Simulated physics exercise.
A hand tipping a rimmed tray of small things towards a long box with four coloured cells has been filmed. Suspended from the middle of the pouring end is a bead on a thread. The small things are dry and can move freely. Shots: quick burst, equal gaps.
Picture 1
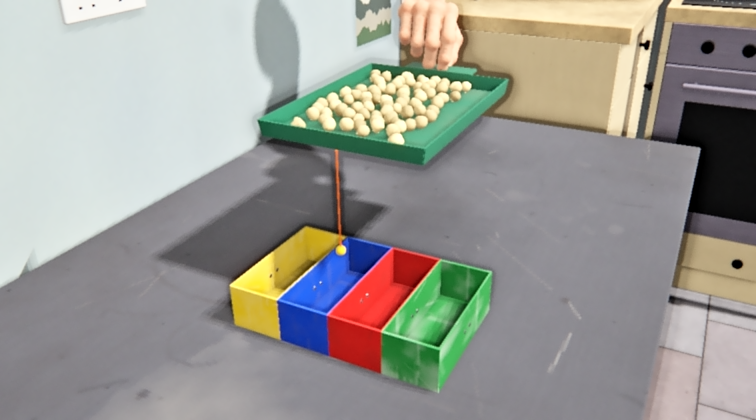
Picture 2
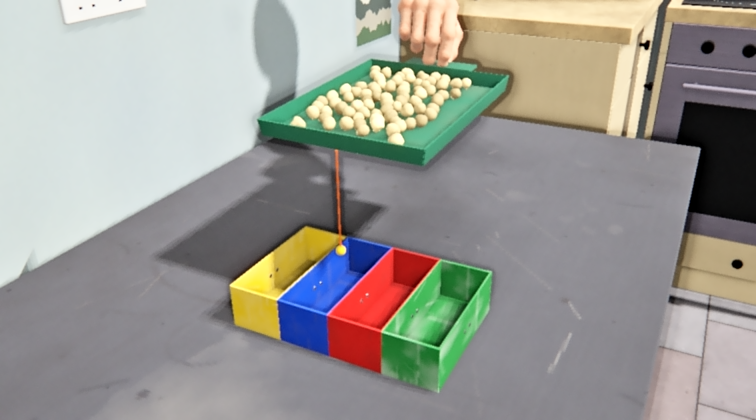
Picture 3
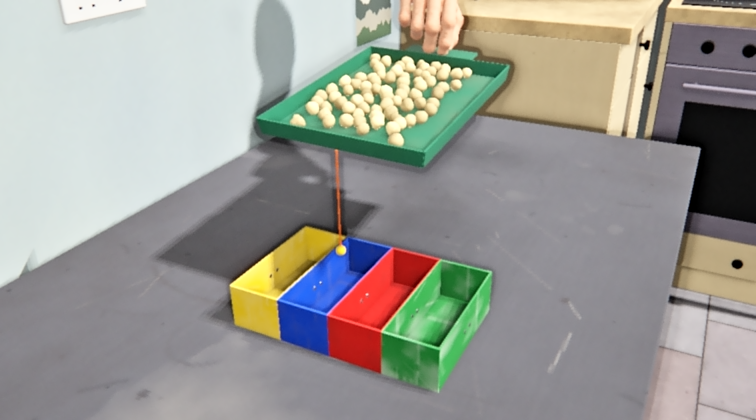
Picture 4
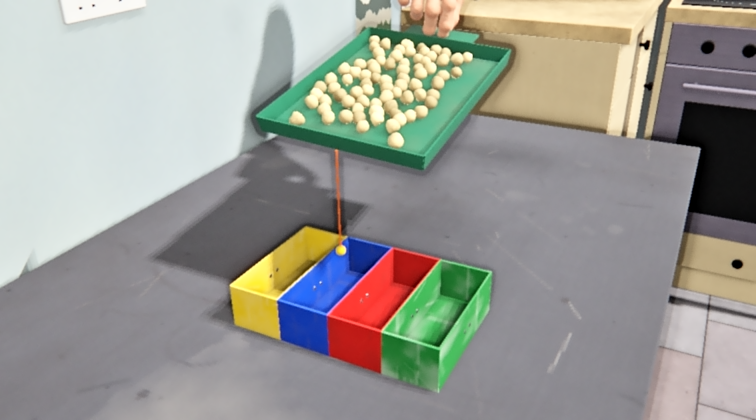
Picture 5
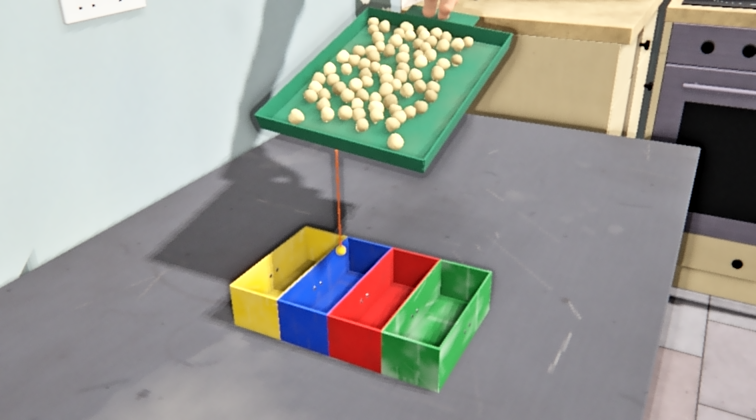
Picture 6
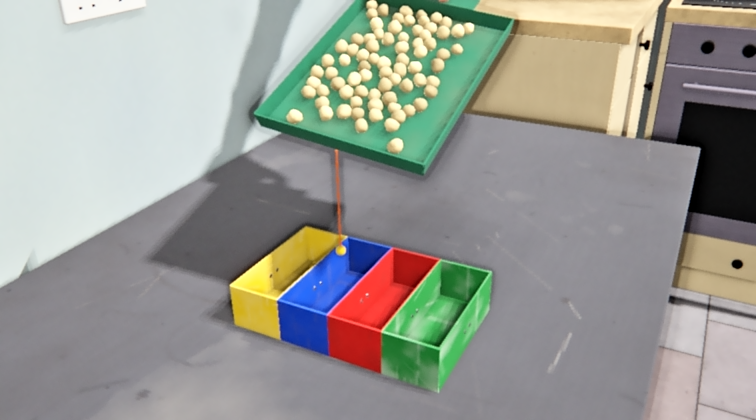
A hand raised the back of a green tray of round, pale nuts, slanting it more and more towards its front right corner, above a box with yellow, blue, red and green cells.
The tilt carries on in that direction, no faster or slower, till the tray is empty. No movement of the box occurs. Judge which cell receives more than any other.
The red cell receives the most.
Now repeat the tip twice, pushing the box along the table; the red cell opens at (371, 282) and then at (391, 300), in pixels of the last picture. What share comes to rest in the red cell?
Roughly 40% the first time and 50% the second time.
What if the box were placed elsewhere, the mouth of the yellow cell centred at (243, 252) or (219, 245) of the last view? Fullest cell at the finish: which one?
First: The green cell. Second: The green one.
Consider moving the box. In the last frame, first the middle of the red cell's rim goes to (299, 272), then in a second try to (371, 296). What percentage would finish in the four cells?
Estimate: 40 % first, 100 % second.
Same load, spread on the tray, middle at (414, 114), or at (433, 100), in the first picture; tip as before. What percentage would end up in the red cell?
First case: Close to 40 %; second case: Close to 50 %.
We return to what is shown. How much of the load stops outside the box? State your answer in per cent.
Call it some 10 percent of the pieces.
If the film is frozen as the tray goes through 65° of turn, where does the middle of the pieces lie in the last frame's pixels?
Somewhere about (375, 113).
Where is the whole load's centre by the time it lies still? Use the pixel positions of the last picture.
Around (377, 330).
Soon after the last picture, tray tipped steeply; all on the tray.
A little later, tray tipped past a quarter turn; most on the tray; a small part in the red cell; a stray few in the green cell; a stray few in the blue cell; a small part falling or outside the box.
Later still, tray tipped past a quarter turn; about half in the red cell; about a quarter in the green cell; a small part in the blue cell; a stray few in the yellow cell; a small part falling or outside the box.
At rest, tray tipped past a quarter turn; about half in the red cell; about a quarter in the green cell; about a quarter in the blue cell; a stray few in the yellow cell; a small part outside the box.
